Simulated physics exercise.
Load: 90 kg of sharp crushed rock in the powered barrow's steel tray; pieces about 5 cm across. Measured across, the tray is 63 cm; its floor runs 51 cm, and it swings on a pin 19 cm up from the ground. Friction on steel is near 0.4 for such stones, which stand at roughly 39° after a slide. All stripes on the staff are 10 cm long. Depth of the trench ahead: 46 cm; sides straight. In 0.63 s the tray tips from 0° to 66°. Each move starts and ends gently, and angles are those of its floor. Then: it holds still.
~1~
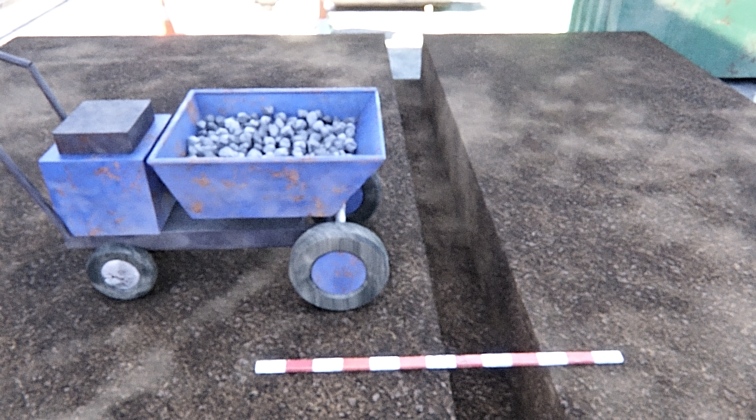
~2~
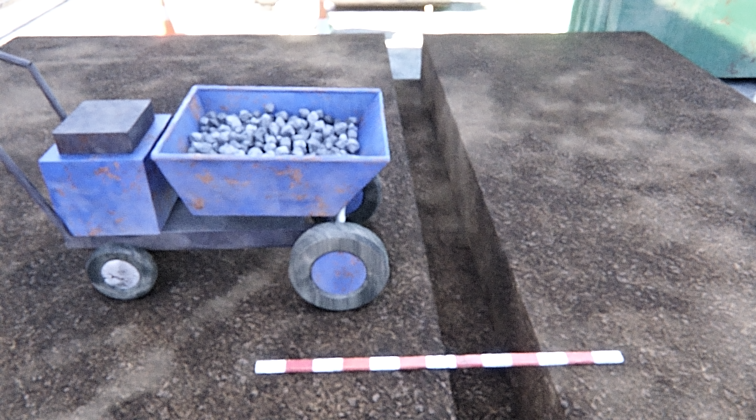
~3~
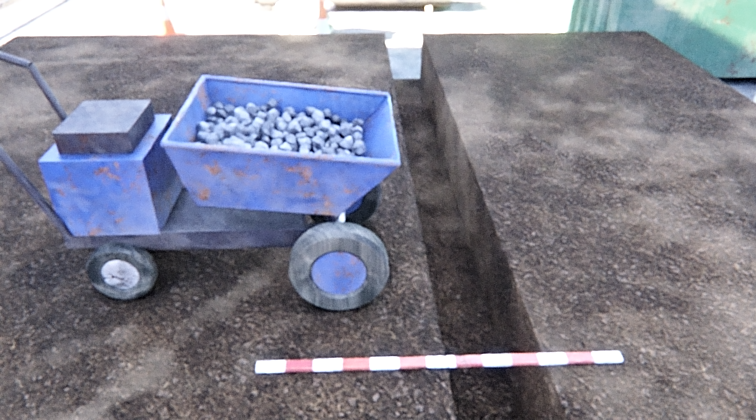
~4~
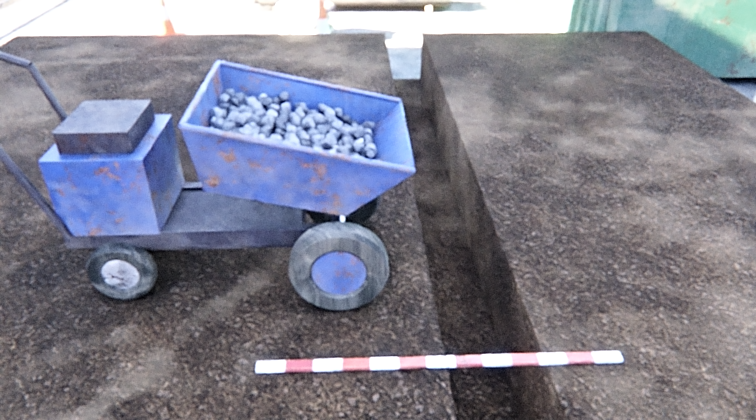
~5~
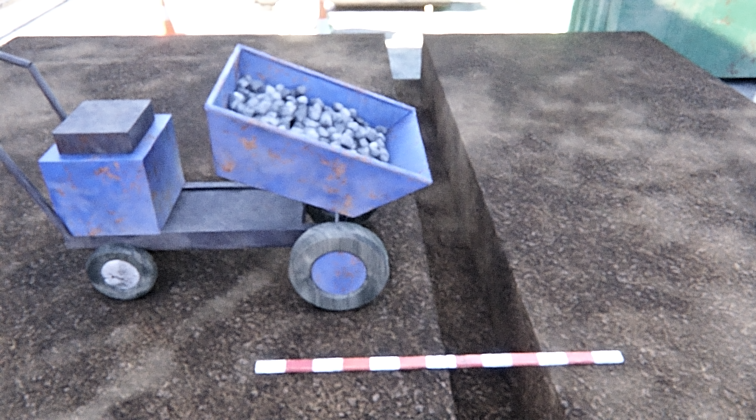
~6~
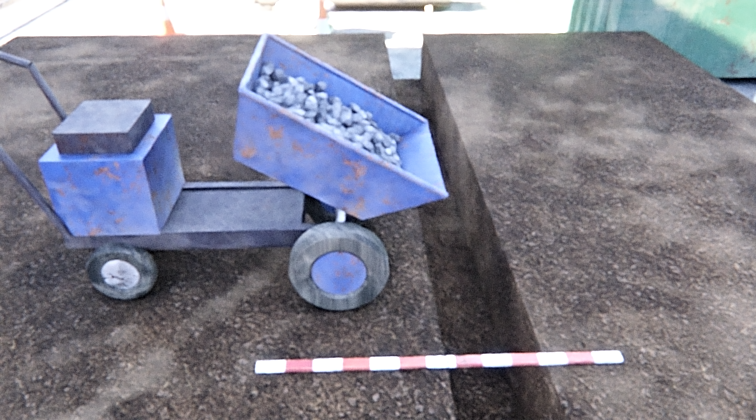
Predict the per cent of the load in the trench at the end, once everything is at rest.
Near 37 per cent.
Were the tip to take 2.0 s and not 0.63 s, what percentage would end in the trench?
I'd put it at some 50 in a hundred.
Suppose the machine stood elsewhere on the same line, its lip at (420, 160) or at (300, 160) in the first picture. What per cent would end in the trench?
Estimates: 20 % then 50 %.
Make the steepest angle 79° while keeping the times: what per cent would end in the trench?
Then close to 70 per cent.
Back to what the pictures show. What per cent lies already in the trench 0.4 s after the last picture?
By then, around 10 percent.
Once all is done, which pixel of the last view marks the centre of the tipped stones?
(492, 325).
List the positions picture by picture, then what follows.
The first frame shows lip at (384, 159), floor tilted 0°, highest stones at (285, 130).
The second frame shows lip at (388, 160), floor tilted 2°, highest stones at (262, 126).
In the third frame, the tray is at 6°, its lip at (399, 164); the top of the load is at (241, 118).
In the fourth frame, the tray is at 13°, its lip at (415, 171); the top of the load is at (237, 105).
The fifth frame shows lip at (431, 182), floor tilted 21°, highest stones at (245, 94).
The sixth frame shows lip at (447, 196), floor tilted 31°, highest stones at (266, 81).
Then, 0.2 s after the last picture the floor is at 55°, 100 % in the tray; the foremost stones are at (428, 192).
Then, 0.4 s after the last picture the floor is at 66°, 90 % in the tray, 10 % in the trench; the foremost stones are at (513, 237).
Then, 0.8 s after the last picture the floor is at 66°, 50 % in the tray, 25 % in the trench, 24 % past the trench; the foremost stones are at (611, 237).
Then, 2.7 s after the last picture the floor is at 66°, 39 % in the tray, 37 % in the trench, 24 % past the trench; the foremost stones are at (654, 225).
